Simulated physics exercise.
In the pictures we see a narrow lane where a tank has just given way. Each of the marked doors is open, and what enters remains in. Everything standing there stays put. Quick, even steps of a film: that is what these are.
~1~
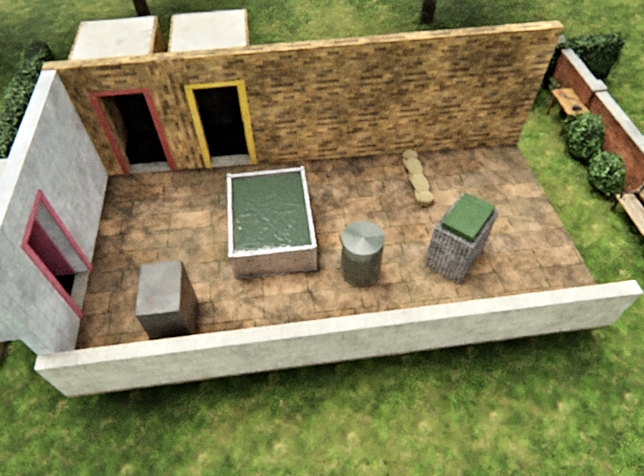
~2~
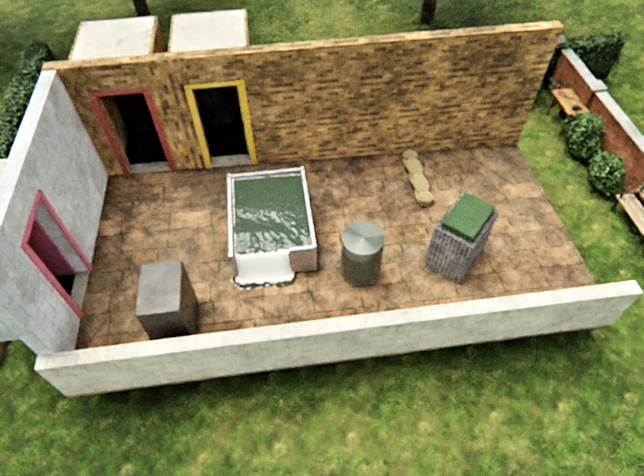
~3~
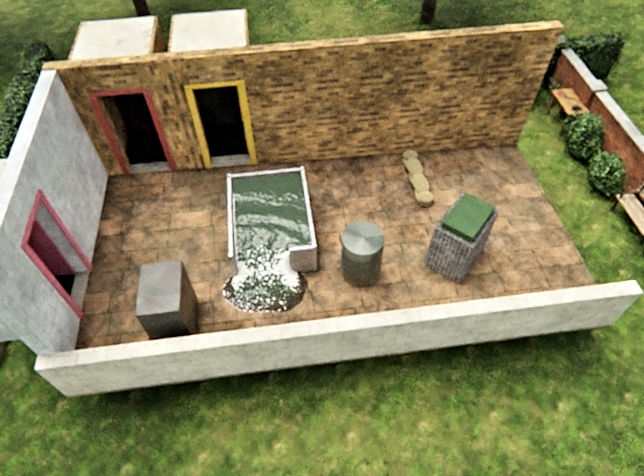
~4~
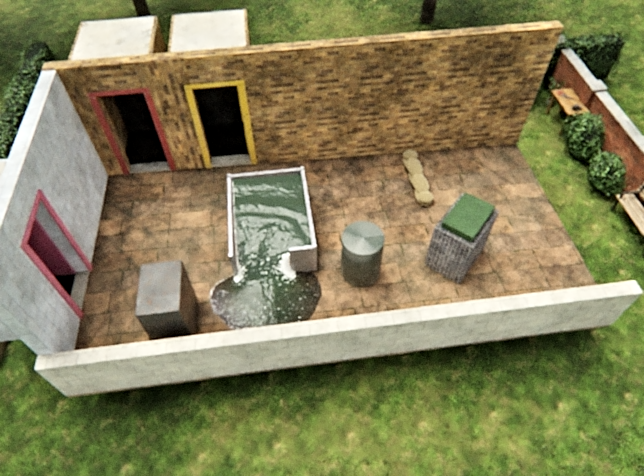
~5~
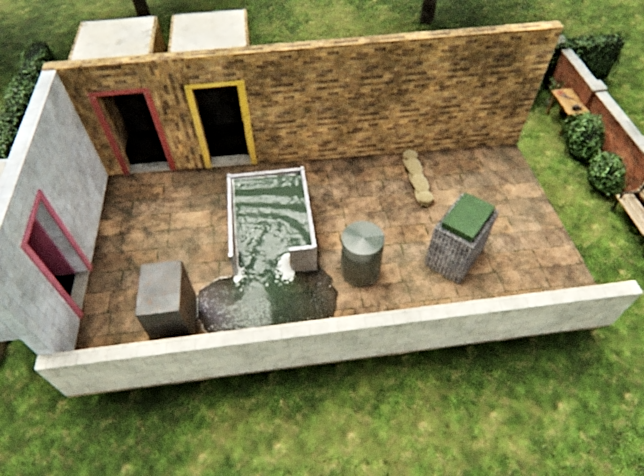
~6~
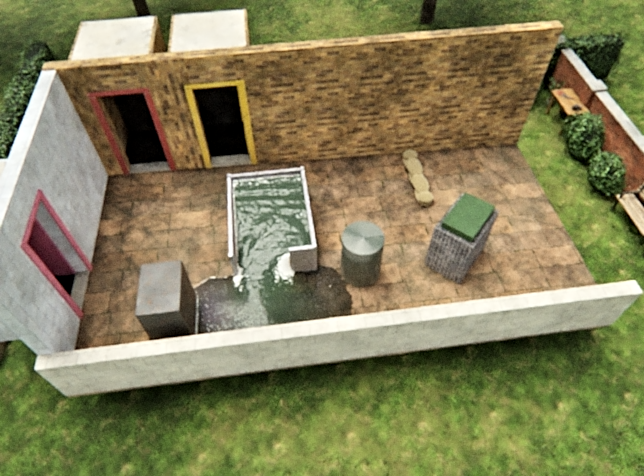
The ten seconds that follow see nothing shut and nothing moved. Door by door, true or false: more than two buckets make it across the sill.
Yellow door: False; red door: False; pink door: False.
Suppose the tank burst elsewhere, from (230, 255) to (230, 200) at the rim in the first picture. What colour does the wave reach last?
It's the yellow door.
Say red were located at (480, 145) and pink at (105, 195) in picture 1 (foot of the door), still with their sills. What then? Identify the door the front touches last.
My pick is the door marked red.
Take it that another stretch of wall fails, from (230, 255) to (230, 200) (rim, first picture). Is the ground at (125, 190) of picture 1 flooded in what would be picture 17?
There: Wet.
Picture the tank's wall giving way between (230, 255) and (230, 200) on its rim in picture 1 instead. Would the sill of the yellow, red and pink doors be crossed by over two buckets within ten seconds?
Well, the yellow door comes up short, the red door overshoots, and the pink door overshoots.
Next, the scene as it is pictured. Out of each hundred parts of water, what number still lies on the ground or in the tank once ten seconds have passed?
Around 66 in a hundred.
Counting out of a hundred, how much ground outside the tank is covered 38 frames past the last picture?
The answer is around 55 per cent.
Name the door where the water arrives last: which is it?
Answer: The red-painted one.
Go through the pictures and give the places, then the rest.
In the first frame, the open tank at (270, 212) is whole and still.
In the second frame, water pours out at (264, 267) and has run to (293, 278).
In the third frame, water pours out at (264, 268) and has run to (292, 303).
In the fourth frame, water pours out at (264, 268) and has run to a hidden place.
In the fifth frame, the front is at a hidden place, out from the gap at (264, 268).
In the sixth frame, the front is at a hidden place, out from the gap at (264, 268).
A moment on, water covers 10 % of the floor; the yellow door not reached, the red door not reached, the pink door not reached.
Next, water covers 20 % of the floor; the yellow door not reached, the red door not reached, the pink door not reached.
Then, water covers 45 % of the floor; the yellow door not reached, the red door not reached, the pink door wet at the sill, nothing in.
Later, water covers 55 % of the floor; the yellow door under two buckets in, the red door wet at the sill, nothing in, the pink door wet at the sill, nothing in.
In the end, water covers 60 % of the floor; the yellow door under two buckets in, the red door under two buckets in, the pink door wet at the sill, nothing in.
